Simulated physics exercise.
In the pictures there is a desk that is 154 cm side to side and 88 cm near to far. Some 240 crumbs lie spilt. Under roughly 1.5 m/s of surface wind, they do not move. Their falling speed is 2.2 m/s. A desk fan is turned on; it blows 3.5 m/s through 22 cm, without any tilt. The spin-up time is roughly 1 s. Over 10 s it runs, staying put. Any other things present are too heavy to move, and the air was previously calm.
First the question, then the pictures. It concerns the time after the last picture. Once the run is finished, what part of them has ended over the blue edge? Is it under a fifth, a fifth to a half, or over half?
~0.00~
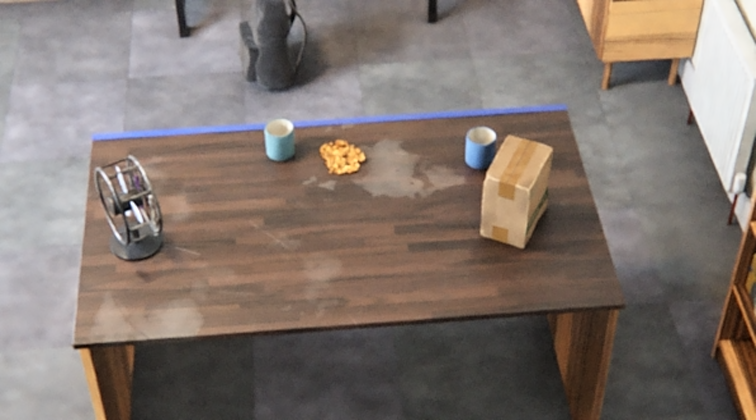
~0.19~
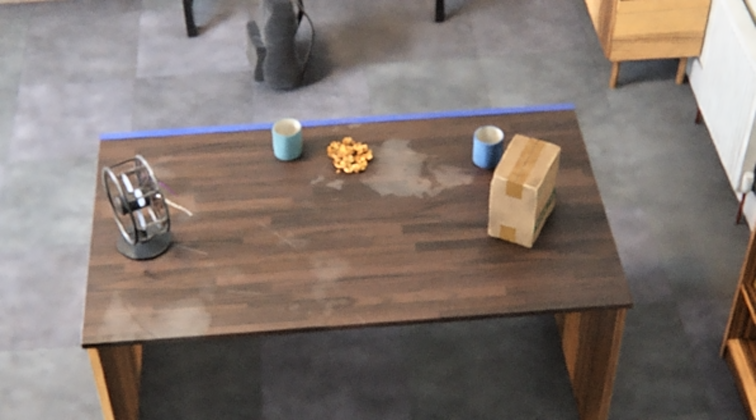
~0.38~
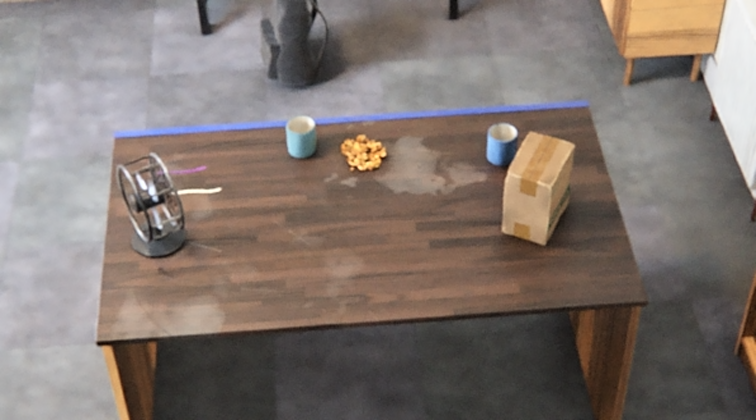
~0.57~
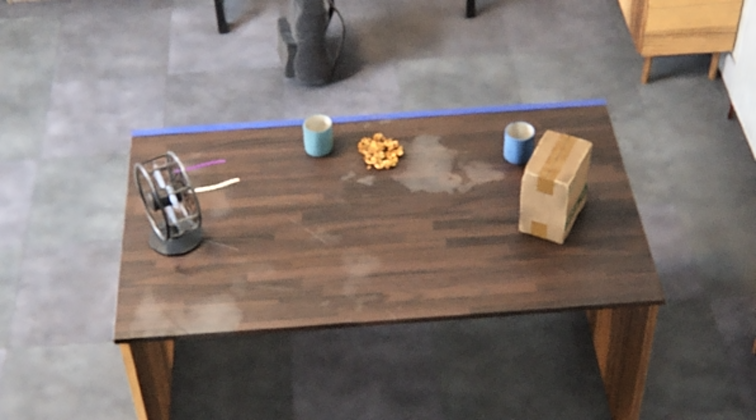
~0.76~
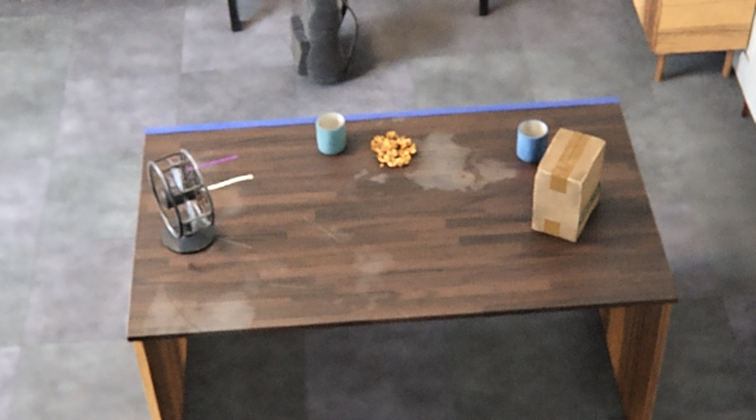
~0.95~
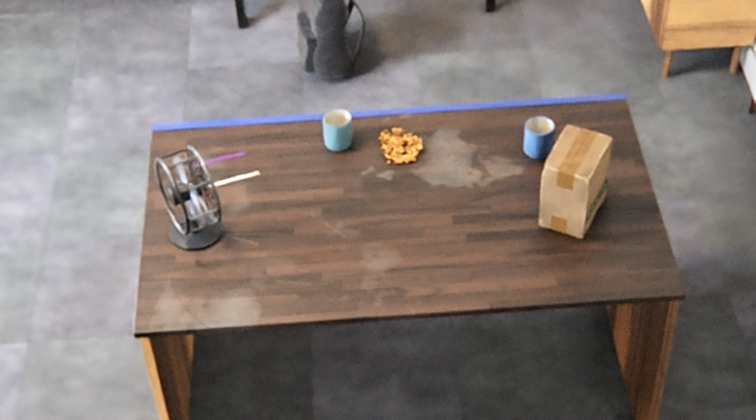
The share passes the halfway mark.
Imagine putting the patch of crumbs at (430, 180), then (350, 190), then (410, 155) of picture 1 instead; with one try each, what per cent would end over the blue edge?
Taking the three spots in order, you'd get around 2 percent, 30 percent and 80 percent.
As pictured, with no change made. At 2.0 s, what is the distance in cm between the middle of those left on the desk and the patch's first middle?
It comes to near 35 cm.
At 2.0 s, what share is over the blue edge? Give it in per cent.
I'd put it at some 50 %.
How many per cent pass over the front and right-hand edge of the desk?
About 0 per cent at the front edge and 2 per cent at the right-hand edge.
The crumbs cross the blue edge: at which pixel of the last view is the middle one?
I'd put my finger close to (557, 99).
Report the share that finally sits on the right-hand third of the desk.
I'd estimate around 0 per cent.
After 2.0 s the count stands so, 52 % are over the blue edge; the middle of those still in play is near (520, 109).
After 3.2 s the count stands so, 85 % are over the blue edge.
After 5.5 s the count stands so, 88 % are over the blue edge.
After 10.0 s, at the end, 90 % are over the blue edge.
